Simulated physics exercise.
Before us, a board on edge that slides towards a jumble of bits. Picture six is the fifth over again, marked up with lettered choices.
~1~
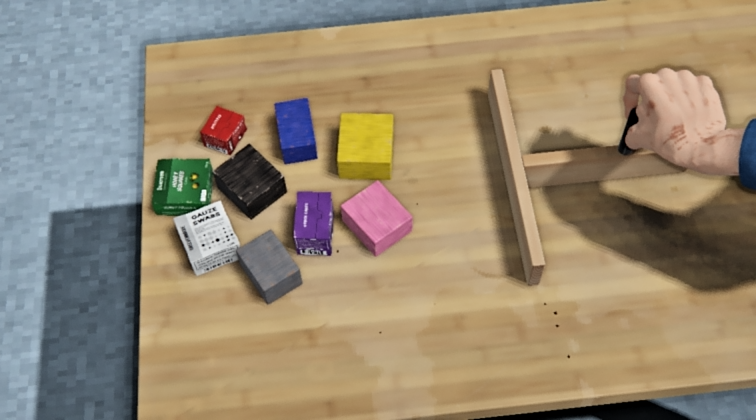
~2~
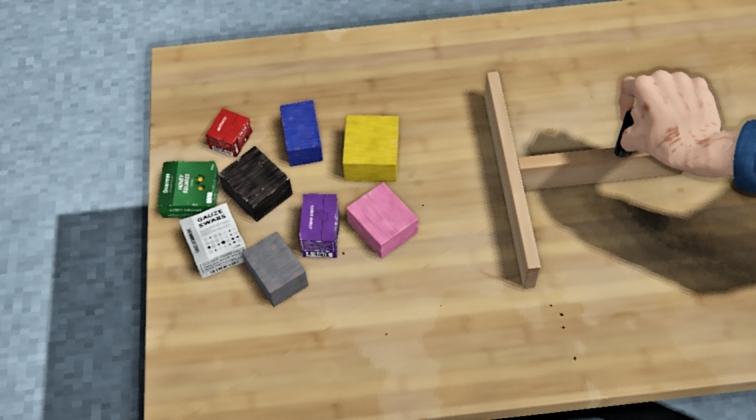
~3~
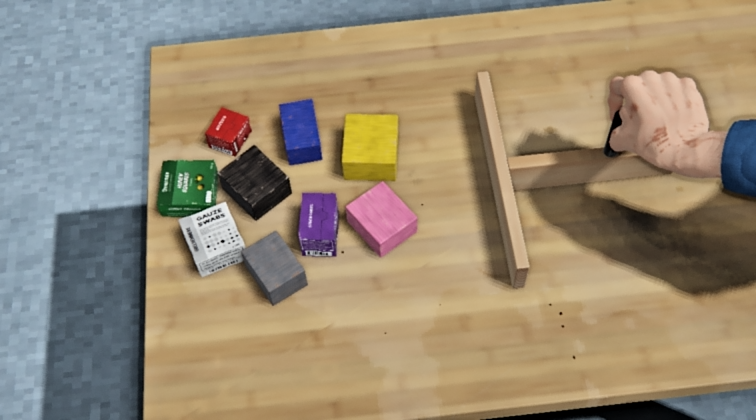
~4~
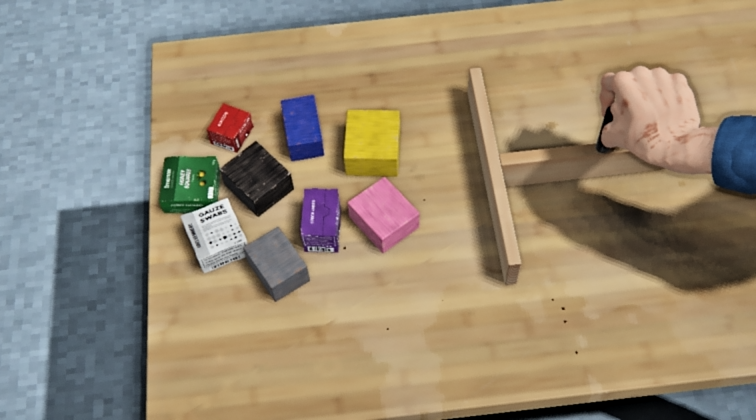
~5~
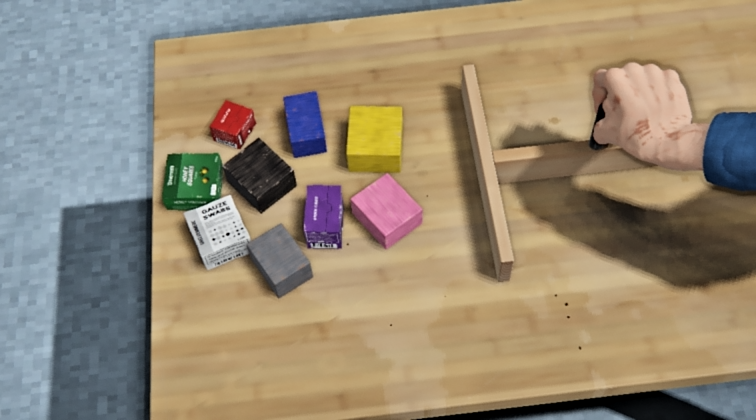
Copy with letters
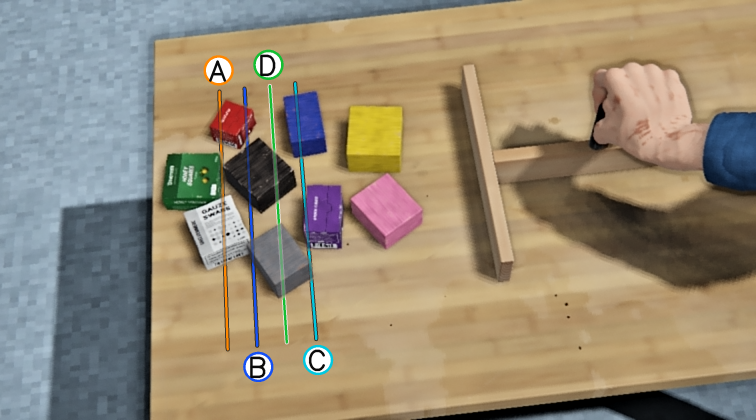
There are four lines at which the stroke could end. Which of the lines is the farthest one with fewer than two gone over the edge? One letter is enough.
The farthest such stop is D.
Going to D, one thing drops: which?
It is the green packet.
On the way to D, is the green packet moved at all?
Yes.
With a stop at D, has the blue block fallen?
No.
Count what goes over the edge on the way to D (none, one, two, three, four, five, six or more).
One.
On the marked copy, A at (223, 210); B at (250, 207); C at (305, 201); D at (278, 204).
With D. Early on, board (410, 165); pink block (375, 211); green packet (193, 182).
Further on, board (333, 174); green packet (183, 181); white box (212, 233).
At the end, board (278, 180); green packet over the edge; white box (161, 240); one fallen.
As for the rest, A drops three; B drops two; C is within the limit but short.
